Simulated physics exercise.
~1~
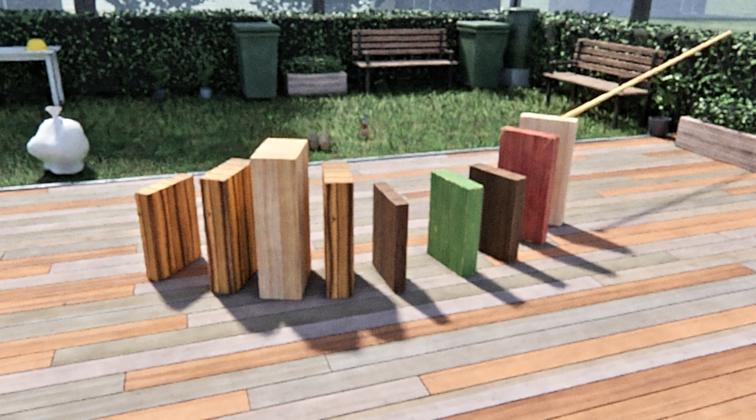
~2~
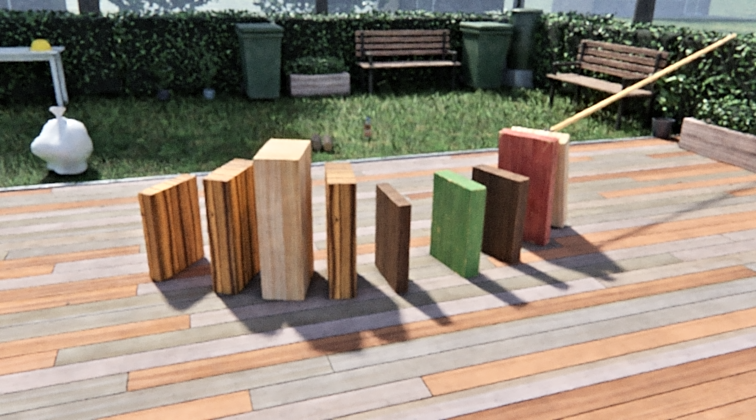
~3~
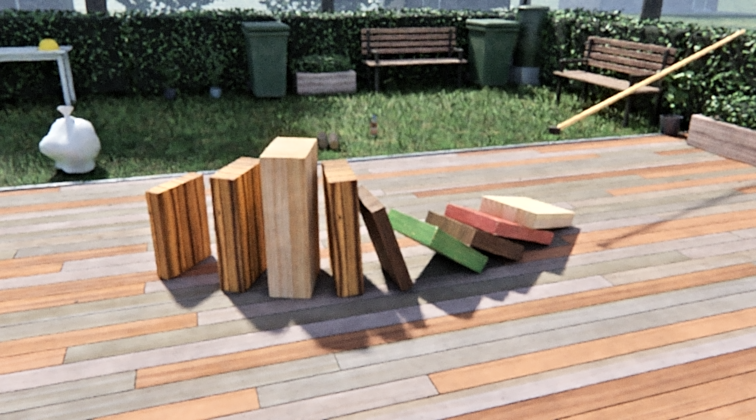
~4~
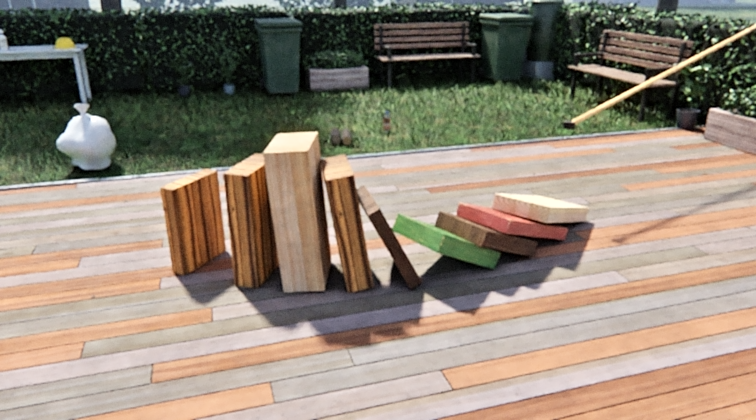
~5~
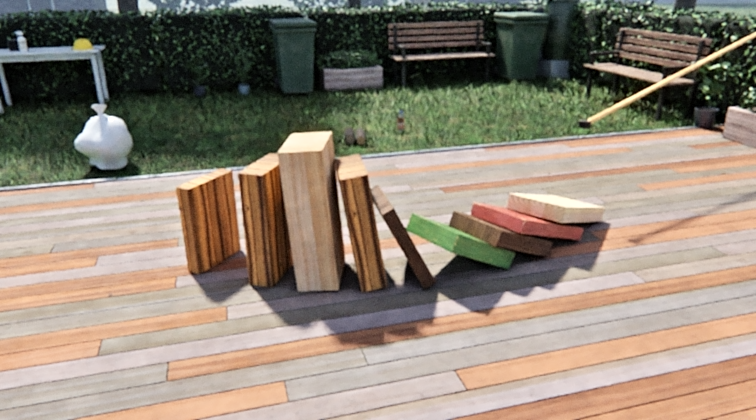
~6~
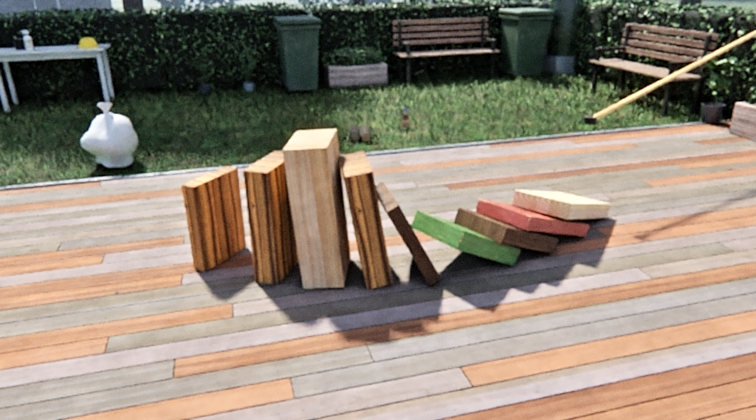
Sunny garden deck with a pole tipping a curved row of upright boards, several toppling leftward before the tallest stays standing.
